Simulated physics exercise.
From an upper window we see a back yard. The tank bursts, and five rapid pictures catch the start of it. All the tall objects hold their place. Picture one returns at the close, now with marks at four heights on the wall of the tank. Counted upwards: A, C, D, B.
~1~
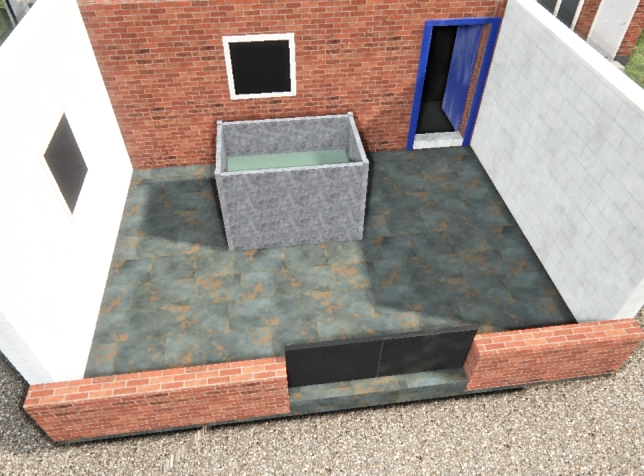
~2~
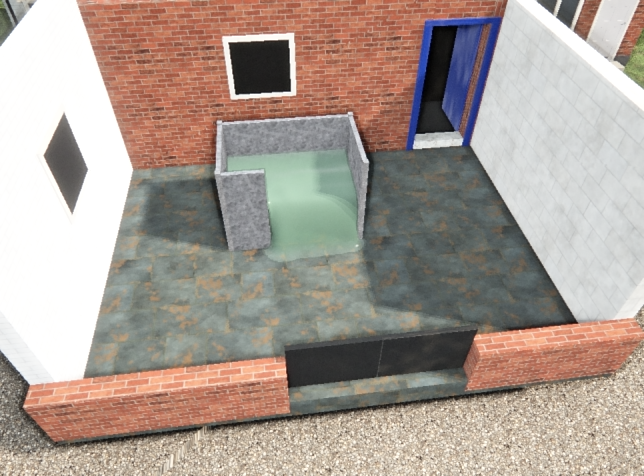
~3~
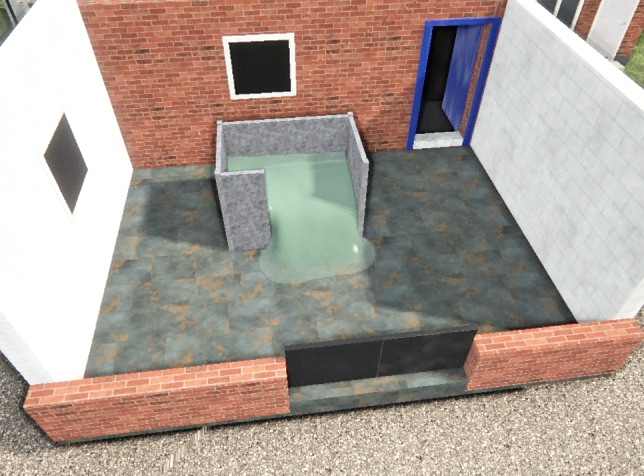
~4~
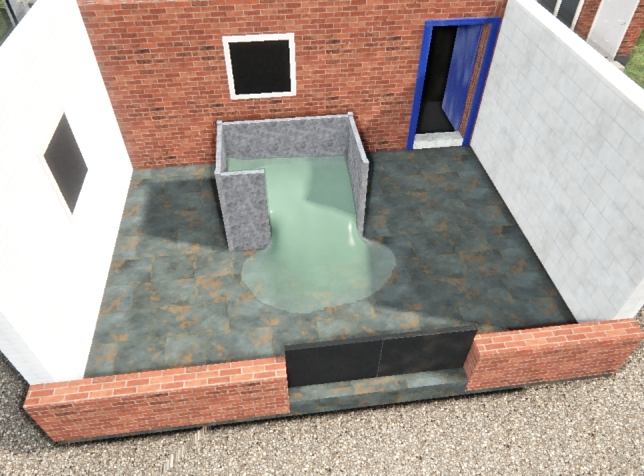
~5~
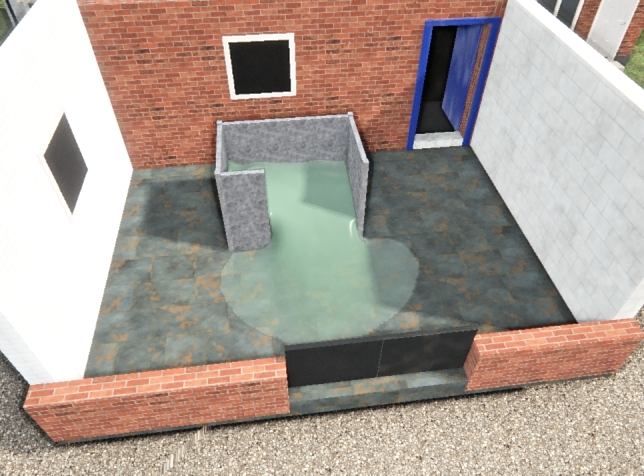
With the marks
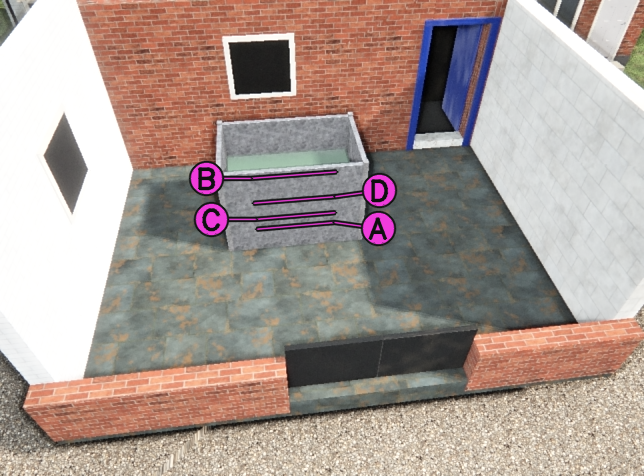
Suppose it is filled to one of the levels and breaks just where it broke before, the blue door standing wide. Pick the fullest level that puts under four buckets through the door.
Take D.
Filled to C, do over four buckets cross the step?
No, that is safe.
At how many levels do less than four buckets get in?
Three of them.
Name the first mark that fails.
B.
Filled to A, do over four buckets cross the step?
No.
In magenta, A at (296, 225); B at (293, 175); C at (295, 215); D at (295, 199); from the bottom up A, C, D, B.
For mark A, nothing gets over.
For mark B, about 11 bucketfuls get in.
For mark C, nothing gets over.
For mark D, a bucket or two gets in.
